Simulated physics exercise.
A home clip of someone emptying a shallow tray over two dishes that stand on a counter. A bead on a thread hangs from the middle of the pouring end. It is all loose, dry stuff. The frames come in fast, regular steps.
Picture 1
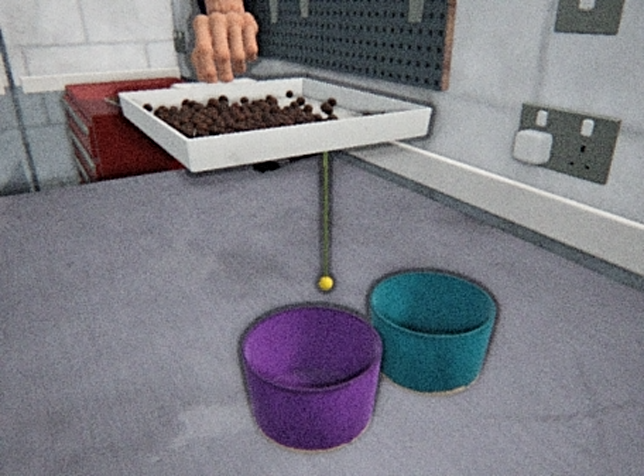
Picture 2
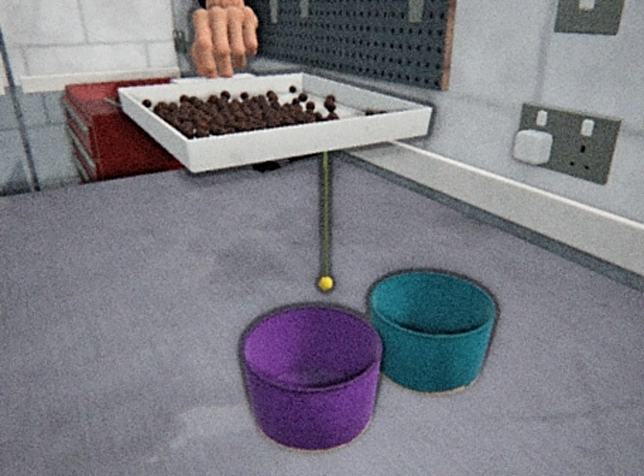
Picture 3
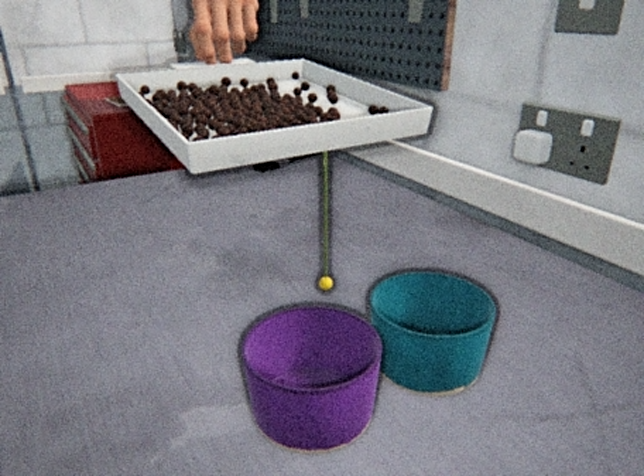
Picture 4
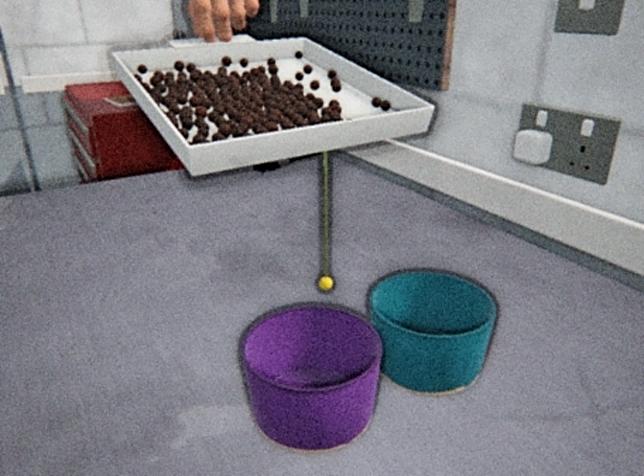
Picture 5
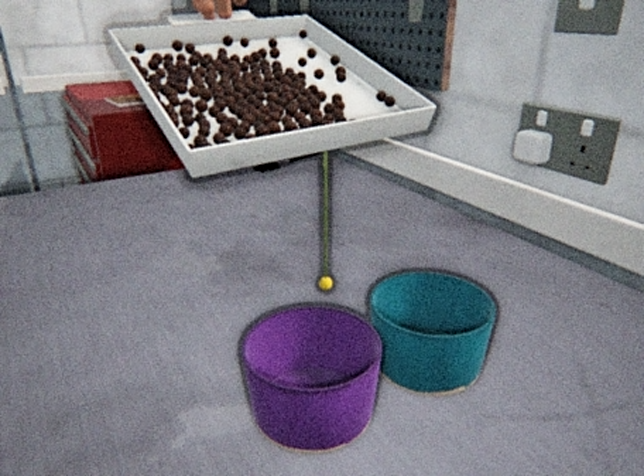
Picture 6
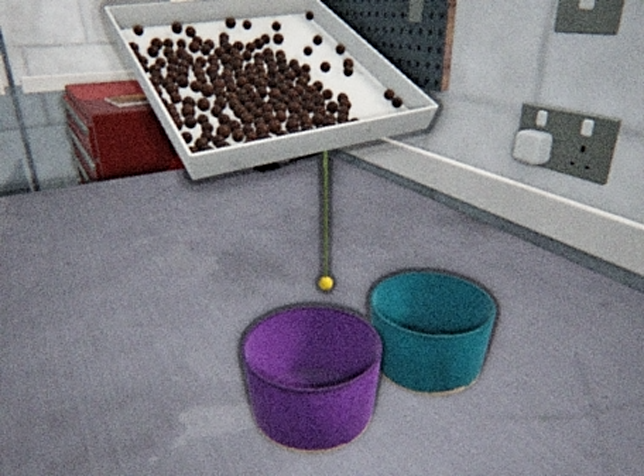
A shallow white tray of dark brown chocolate balls tilts above a grey counter, seen from slightly above by a still camera. Below stand a purple dish and, behind it to the right, a teal one, with a yellow bead hanging on a thread. A hand behind the tray passes from sight as the far side rises, the near left corner dips slightly, and the balls spread and shift.
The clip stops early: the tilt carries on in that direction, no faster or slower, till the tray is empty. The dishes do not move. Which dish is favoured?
More goes to the left dish.
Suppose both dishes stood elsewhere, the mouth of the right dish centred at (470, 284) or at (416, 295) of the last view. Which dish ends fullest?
One: The left dish. Two: Left.
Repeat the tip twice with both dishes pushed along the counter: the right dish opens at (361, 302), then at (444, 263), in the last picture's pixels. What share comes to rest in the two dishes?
First some 40, then 0 per cent.
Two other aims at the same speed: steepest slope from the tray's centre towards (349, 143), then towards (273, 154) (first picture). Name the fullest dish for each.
One: The right-hand dish. Two: Left.
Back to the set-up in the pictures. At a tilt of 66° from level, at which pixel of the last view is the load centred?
At about (274, 103).
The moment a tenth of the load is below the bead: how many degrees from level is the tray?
Near 95 degrees.
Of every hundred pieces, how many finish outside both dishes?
Roughly 30 in a hundred.
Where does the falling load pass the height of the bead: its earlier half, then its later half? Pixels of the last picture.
The first part at (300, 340); the rest at (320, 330).
Shortly afterwards, tray tipped steeply; the whole lot on the tray.
Next, tray tipped past a quarter turn; near a third on the tray; near a quarter in the left dish; only a few in the right dish; a little outside both; near a third in the air.
Some moments later, tray tipped past a quarter turn; near half in the left dish; a little in the right dish; near a third outside both.
In the end, tray tipped past a quarter turn; near half in the left dish; a little in the right dish; near a third outside both.
